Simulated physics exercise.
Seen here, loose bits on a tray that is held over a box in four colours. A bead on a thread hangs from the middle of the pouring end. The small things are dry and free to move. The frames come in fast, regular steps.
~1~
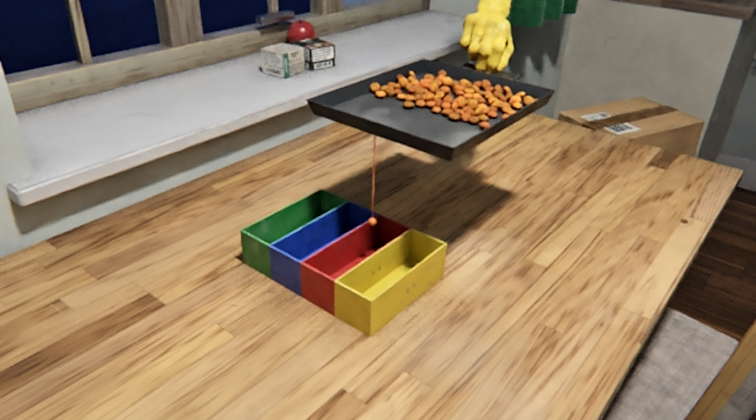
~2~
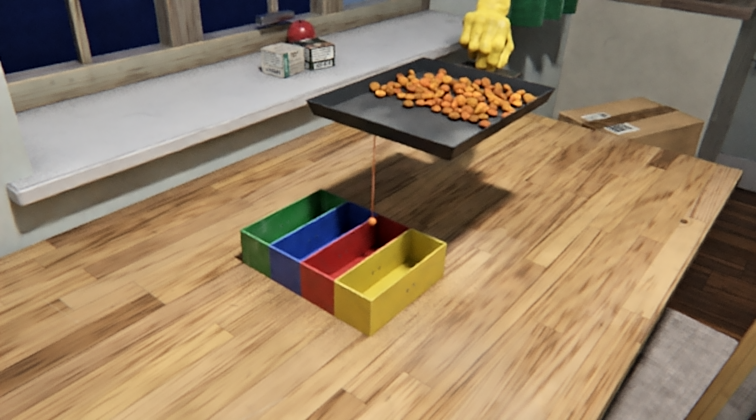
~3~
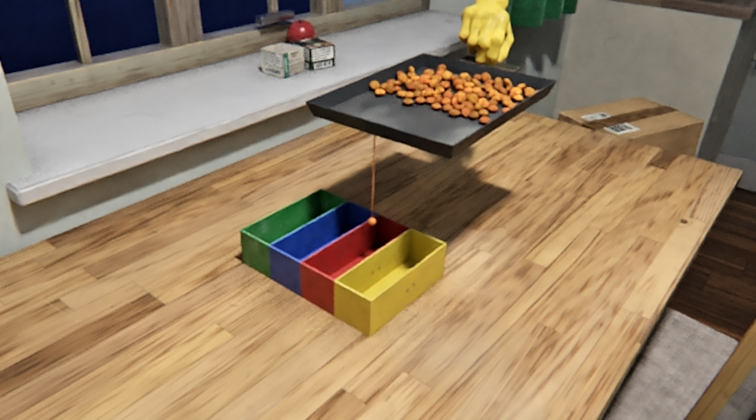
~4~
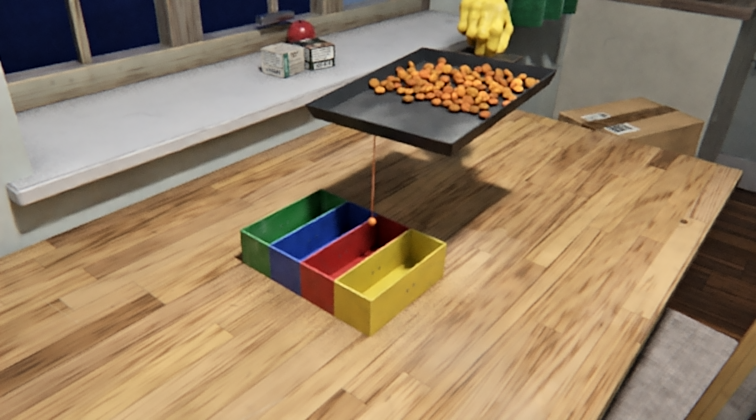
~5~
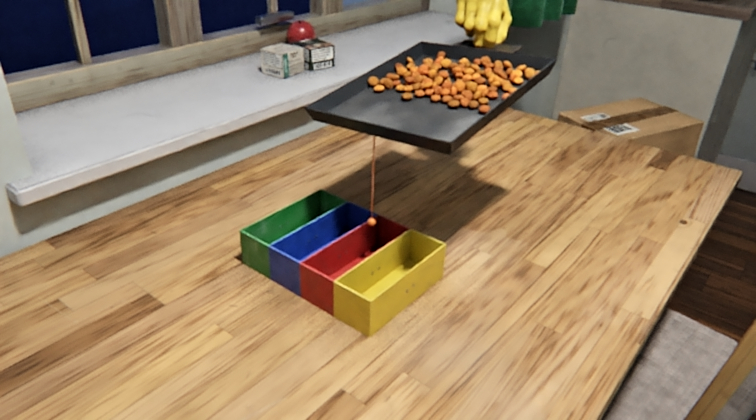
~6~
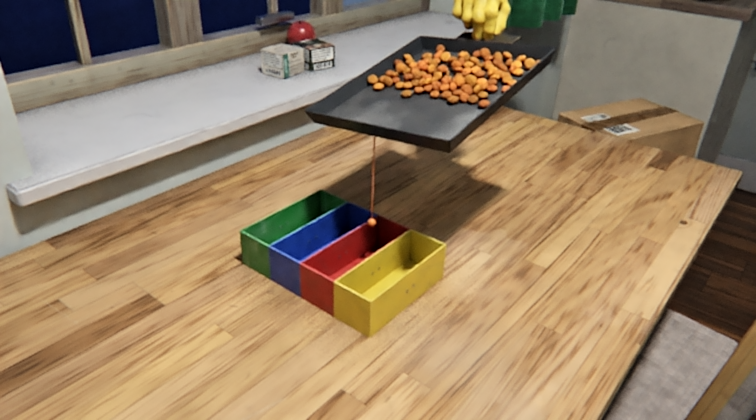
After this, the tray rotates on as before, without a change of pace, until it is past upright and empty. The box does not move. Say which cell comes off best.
It favours the green compartment.
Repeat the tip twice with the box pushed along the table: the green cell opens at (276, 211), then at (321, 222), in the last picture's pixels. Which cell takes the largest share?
The first try: Blue. The second: The cell in green.
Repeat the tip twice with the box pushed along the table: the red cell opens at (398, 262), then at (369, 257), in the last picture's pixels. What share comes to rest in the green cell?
First some 20, then 60 per cent.
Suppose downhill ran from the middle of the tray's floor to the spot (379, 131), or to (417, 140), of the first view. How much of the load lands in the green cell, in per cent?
In turn 20 and 0 in a hundred.
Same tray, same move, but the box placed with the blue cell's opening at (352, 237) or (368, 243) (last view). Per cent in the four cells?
Near 50 % and 20 %.
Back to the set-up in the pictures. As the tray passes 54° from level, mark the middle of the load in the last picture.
Close to (341, 115).
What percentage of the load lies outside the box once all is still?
Some 10 per cent.
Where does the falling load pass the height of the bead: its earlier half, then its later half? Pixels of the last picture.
The first part at (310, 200); the rest at (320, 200).
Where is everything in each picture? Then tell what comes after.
Corners of the pouring end (314, 99) and (452, 144), level; middle of the load (446, 95), bits of cat kibble; bead on its thread (372, 222); green cell (256, 251); blue cell (286, 268); red cell (318, 285); yellow cell (353, 305), in the first picture.
Corners of the pouring end (313, 100) and (451, 144), level; middle of the load (446, 94), in the second picture.
Corners of the pouring end (313, 101) and (451, 142), tipped barely, lowest at the left corner; middle of the load (446, 90), in the third picture.
Corners of the pouring end (312, 104) and (450, 140), tipped a little, lowest at the left corner; middle of the load (460, 82), in the fourth picture.
Corners of the pouring end (312, 106) and (449, 139), tipped a little, lowest at the left corner; middle of the load (459, 76), in the fifth picture.
Corners of the pouring end (311, 109) and (448, 137), tipped a little, lowest at the left corner; middle of the load (459, 70); green cell (256, 252); blue cell (285, 268); red cell (317, 286); yellow cell (352, 306), in the sixth picture.
Just after the last frame, tray tipped steeply; the larger part on the tray; about a tenth falling or outside the box.
A moment on, tray tipped right over; roughly a quarter on the tray; roughly a third in the green cell; about a tenth in the blue cell; just a few in the red cell; roughly a quarter falling or outside the box.
Further on, tray tipped past a quarter turn; roughly two thirds in the green cell; roughly a quarter in the blue cell; just a few in the red cell; about a tenth falling or outside the box.
When it is over, tray tipped past a quarter turn; roughly two thirds in the green cell; roughly a quarter in the blue cell; just a few in the red cell; not one in the yellow cell; about a tenth outside the box.
